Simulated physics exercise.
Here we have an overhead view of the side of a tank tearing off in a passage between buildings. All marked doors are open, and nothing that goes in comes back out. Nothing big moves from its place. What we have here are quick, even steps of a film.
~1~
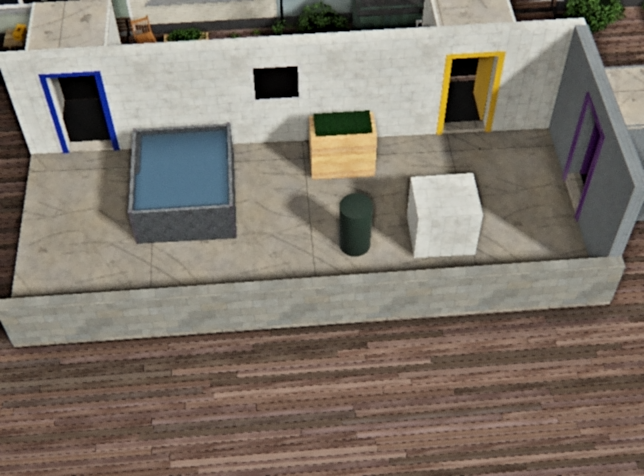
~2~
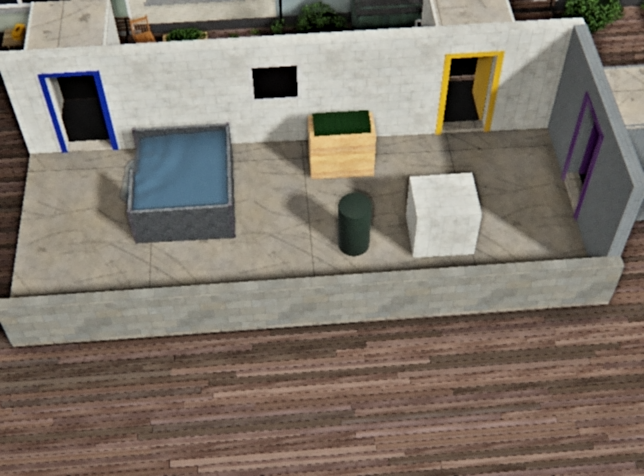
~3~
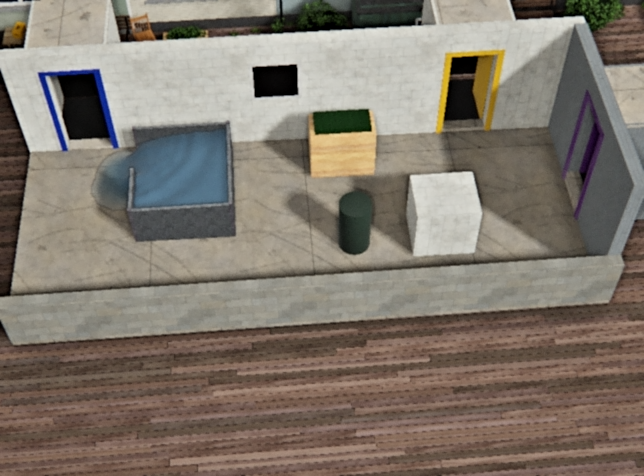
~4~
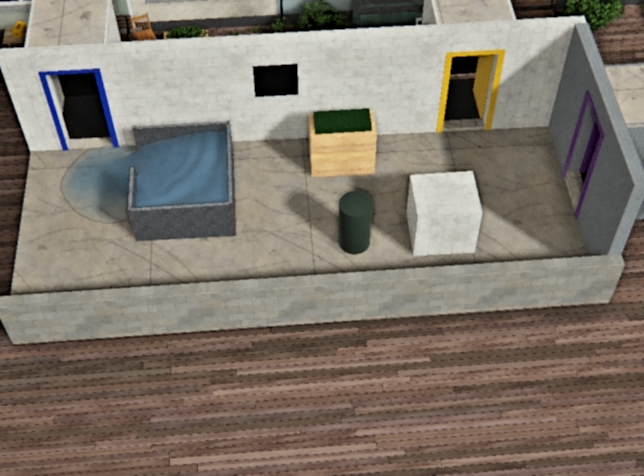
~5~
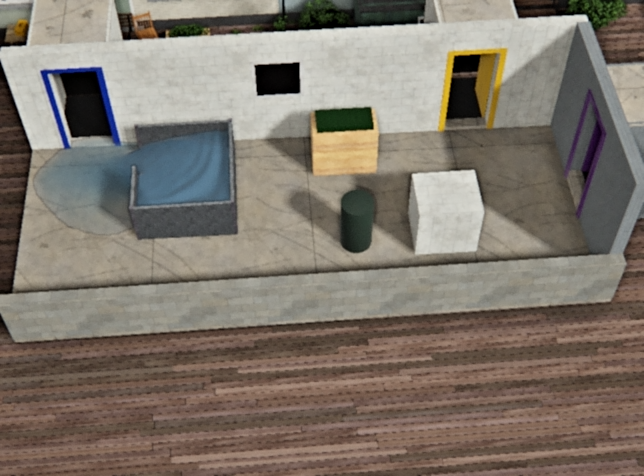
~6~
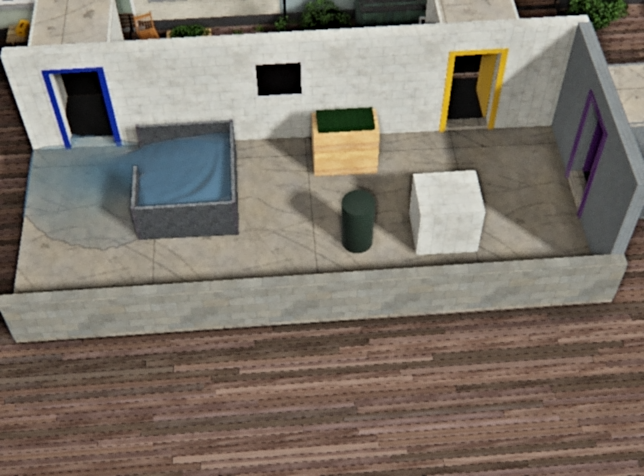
Water pours from the left side of the stone tank and spreads across the paved floor.
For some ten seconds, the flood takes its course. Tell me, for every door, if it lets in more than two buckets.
Here it is: The blue door lets more than two through; the yellow door keeps it to two or fewer; the purple door keeps it to two or fewer.
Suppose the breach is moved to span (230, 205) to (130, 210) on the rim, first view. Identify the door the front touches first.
That's the door marked purple.
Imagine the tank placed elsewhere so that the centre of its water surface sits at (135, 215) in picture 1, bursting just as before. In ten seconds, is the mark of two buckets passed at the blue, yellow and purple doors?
In short, blue door comes in lower; yellow door comes in lower; and purple door comes in lower.
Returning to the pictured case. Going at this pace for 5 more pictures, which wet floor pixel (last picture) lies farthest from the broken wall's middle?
Estimated pixel: (29, 281).
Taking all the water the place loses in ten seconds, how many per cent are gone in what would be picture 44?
About 85 per cent.
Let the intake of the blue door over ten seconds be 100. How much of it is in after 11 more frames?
Share at that point: Close to 45 in a hundred.
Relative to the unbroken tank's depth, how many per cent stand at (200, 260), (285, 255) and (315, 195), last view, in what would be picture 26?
In order: 0, 0, 0 %.
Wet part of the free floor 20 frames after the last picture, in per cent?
My best guess is some 20 %.
A moment on, water covers 15 % of the floor; the blue door over two buckets in, the yellow door not reached, the purple door not reached.
Next, water covers 15 % of the floor; the blue door far over two buckets in, the yellow door not reached, the purple door not reached.
Then, water covers 20 % of the floor; the blue door far over two buckets in, the yellow door not reached, the purple door not reached.
Later, water covers 15 % of the floor; the blue door far over two buckets in, the yellow door not reached, the purple door not reached.
In the end, water covers 10 % of the floor; the blue door far over two buckets in, the yellow door not reached, the purple door not reached.
